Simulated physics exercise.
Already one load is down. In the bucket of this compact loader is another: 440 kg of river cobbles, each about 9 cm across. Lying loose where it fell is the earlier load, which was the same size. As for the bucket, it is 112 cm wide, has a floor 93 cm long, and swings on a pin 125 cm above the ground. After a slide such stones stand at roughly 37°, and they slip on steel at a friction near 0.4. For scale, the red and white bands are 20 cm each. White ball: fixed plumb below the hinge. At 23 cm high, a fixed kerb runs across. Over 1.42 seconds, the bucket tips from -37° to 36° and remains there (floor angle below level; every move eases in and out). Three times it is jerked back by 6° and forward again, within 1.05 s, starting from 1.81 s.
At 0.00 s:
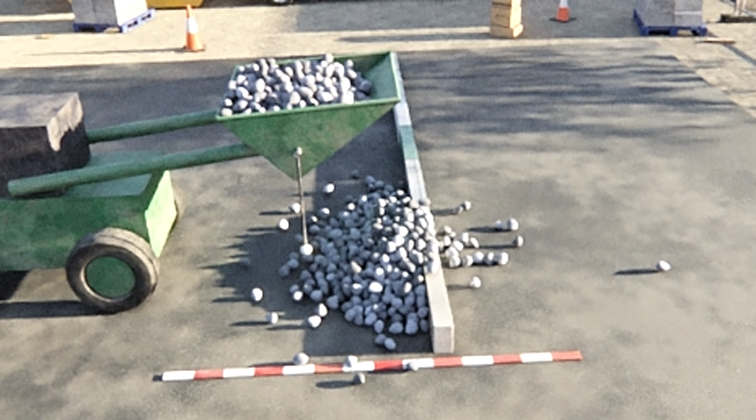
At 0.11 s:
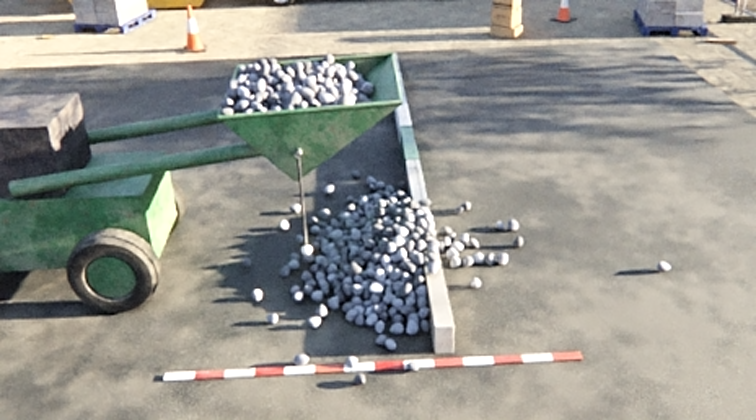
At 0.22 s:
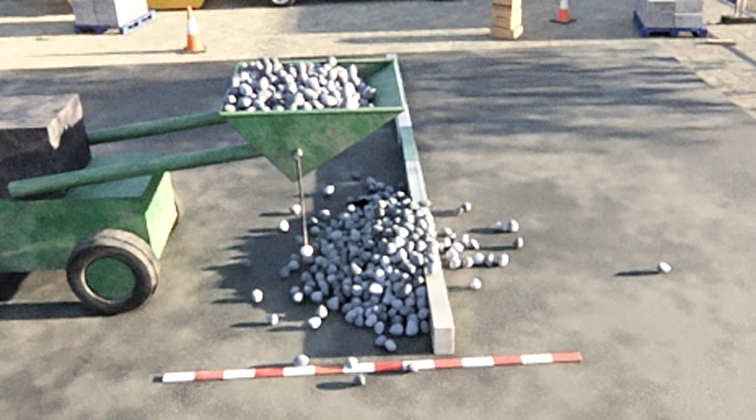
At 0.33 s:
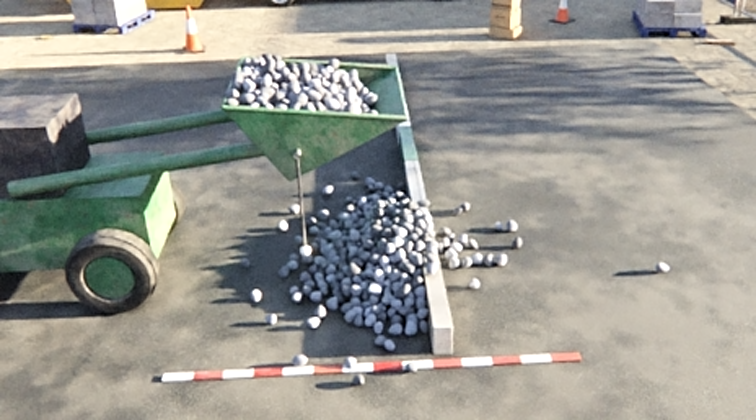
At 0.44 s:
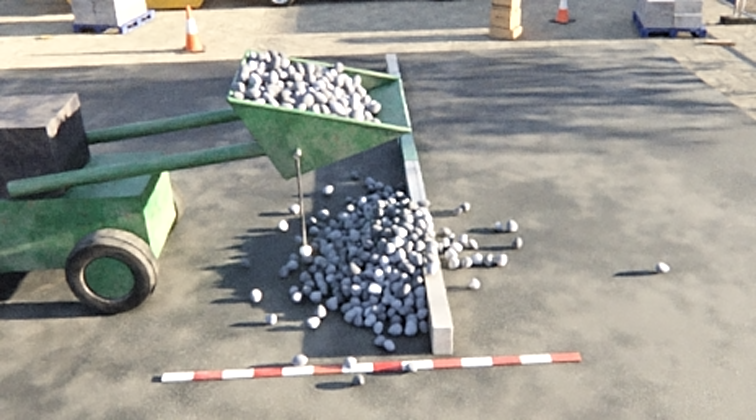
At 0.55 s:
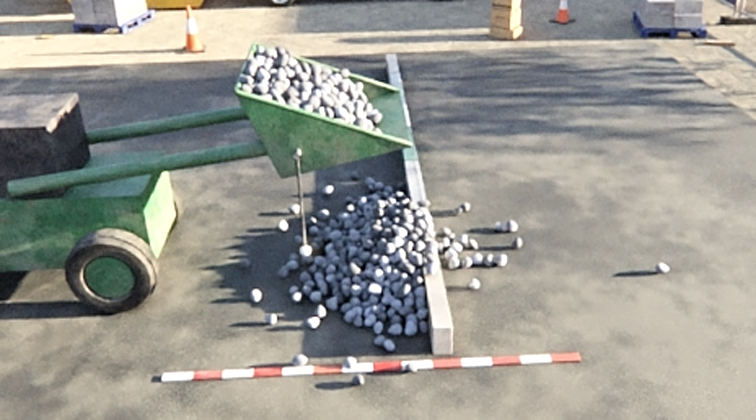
Paved yard with a green loader tilting its raised bucket of grey stones forward above a loose heap beside a kerb.
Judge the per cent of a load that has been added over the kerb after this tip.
The added amount is roughly 67 per cent of a load.
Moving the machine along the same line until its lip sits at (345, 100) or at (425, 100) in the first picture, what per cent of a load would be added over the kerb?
First place: Roughly 15 %; second place: Roughly 95 %.
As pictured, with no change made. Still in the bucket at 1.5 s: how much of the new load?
Held: Around 50 % of the load.
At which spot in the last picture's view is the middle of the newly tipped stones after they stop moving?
Roughly at (462, 244) in the last picture.
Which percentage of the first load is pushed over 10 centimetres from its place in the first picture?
Some 5 percent, give or take.
After 1.1 s the floor is at 24°; in per cent of one load, 99 in the bucket, 97 on this side of the kerb, 4 over the kerb; the foremost stones are at (513, 243).
After 1.5 s the floor is at 36°; in per cent of one load, 52 in the bucket, 139 on this side of the kerb, 10 over the kerb; the foremost stones are at (513, 243).
After 3.3 s the floor is at 36°; in per cent of one load, 0 in the bucket, 129 on this side of the kerb, 71 over the kerb; the foremost stones are at (637, 249).
After 5.9 s the floor is at 36°; in per cent of one load, 0 in the bucket, 129 on this side of the kerb, 71 over the kerb; the foremost stones are at (637, 249). Net gain over the kerb, 67.
